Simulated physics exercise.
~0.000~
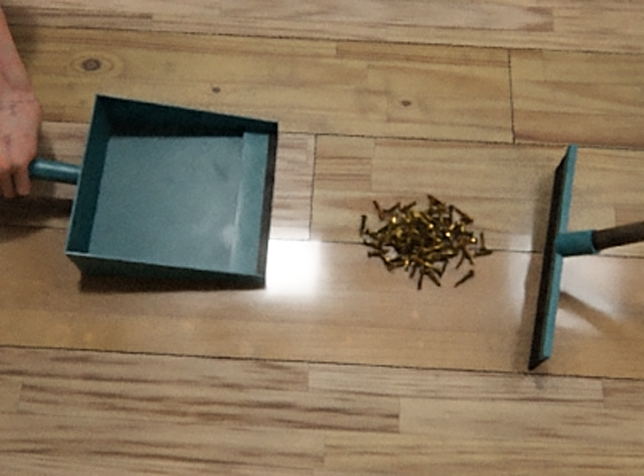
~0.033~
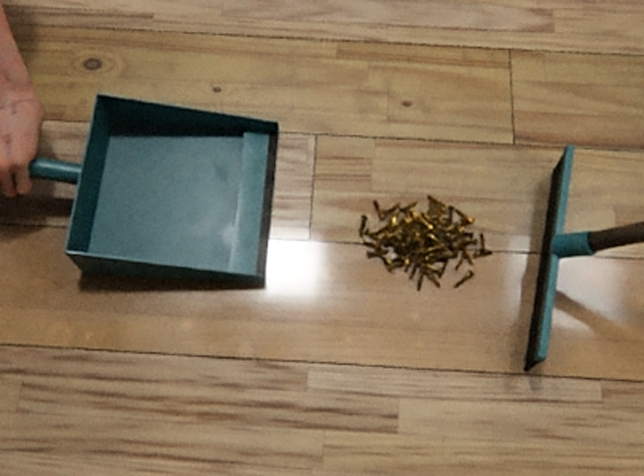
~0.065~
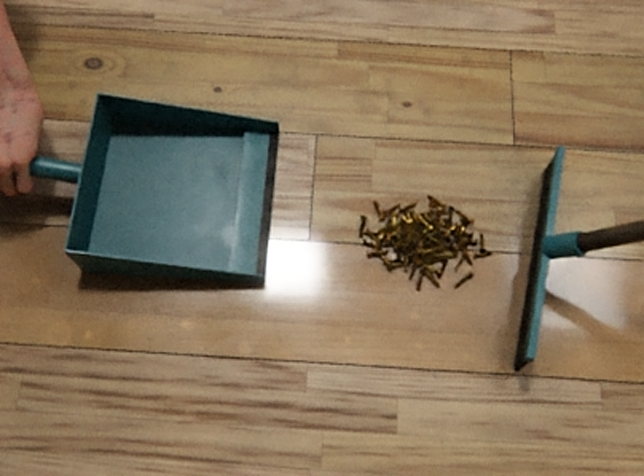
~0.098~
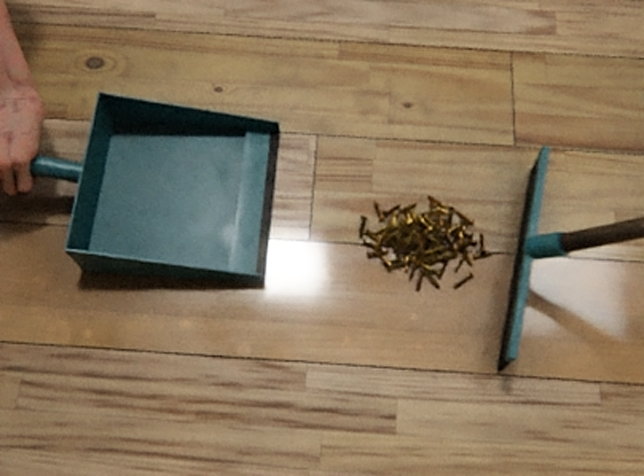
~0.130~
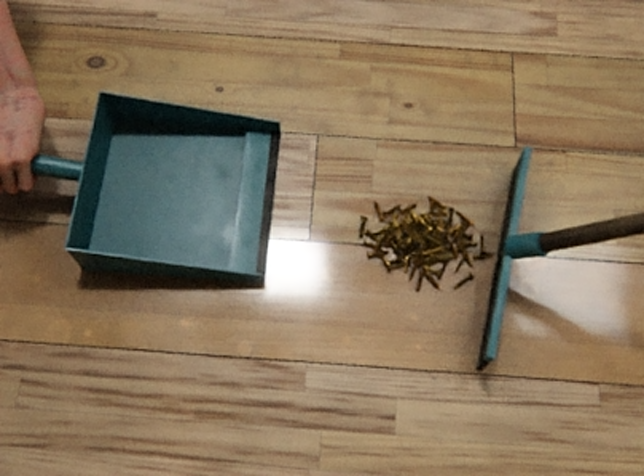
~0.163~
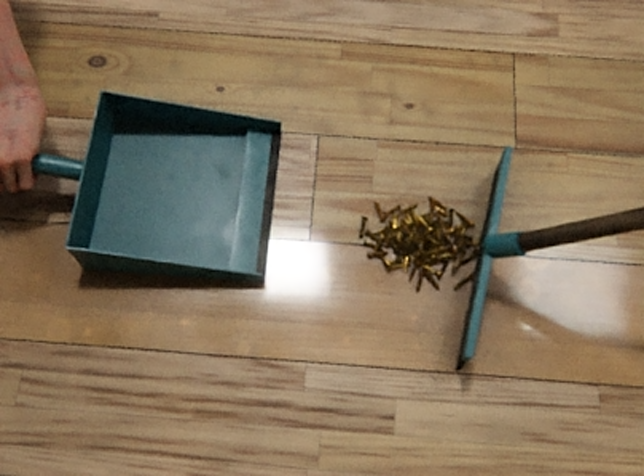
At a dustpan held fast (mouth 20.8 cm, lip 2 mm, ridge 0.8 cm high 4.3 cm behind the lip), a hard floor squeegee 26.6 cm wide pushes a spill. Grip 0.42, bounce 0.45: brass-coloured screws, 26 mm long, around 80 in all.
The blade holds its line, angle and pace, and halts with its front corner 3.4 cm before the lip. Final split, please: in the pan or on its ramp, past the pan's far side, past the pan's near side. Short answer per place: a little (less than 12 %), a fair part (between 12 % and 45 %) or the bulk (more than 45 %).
Pan - a little, far side - a little, near side - a little.
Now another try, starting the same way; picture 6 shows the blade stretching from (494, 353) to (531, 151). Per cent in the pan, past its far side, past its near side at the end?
Final per cent - pan 0, far 0, near 0.
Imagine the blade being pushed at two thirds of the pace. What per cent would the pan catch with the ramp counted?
Then near 0 in a hundred.
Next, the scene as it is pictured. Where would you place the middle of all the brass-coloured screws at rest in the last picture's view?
Close to pixel (284, 219).
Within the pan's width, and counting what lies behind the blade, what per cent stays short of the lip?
That comes to near 90 percent.
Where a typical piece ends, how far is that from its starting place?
It comes to some 18 cm.
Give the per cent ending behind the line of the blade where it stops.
Some 0 percent of it.
Then, at 0.31 s, middle of the blade 15 cm from the lip; 0 % over the lip, far side 0 %, near side 0 %.
Then, at 0.41 s, middle of the blade 8 cm from the lip; 0 % over the lip, far side 0 %, near side 0 %.
After 0.64 s, middle of the blade 6 cm from the lip; 5 % over the lip, far side 0 %, near side 5 %.
In the end, at 1.3 s, pan 5 %, far side 0 %, near side 5 %, in front of the lip or behind the blade 90 %.
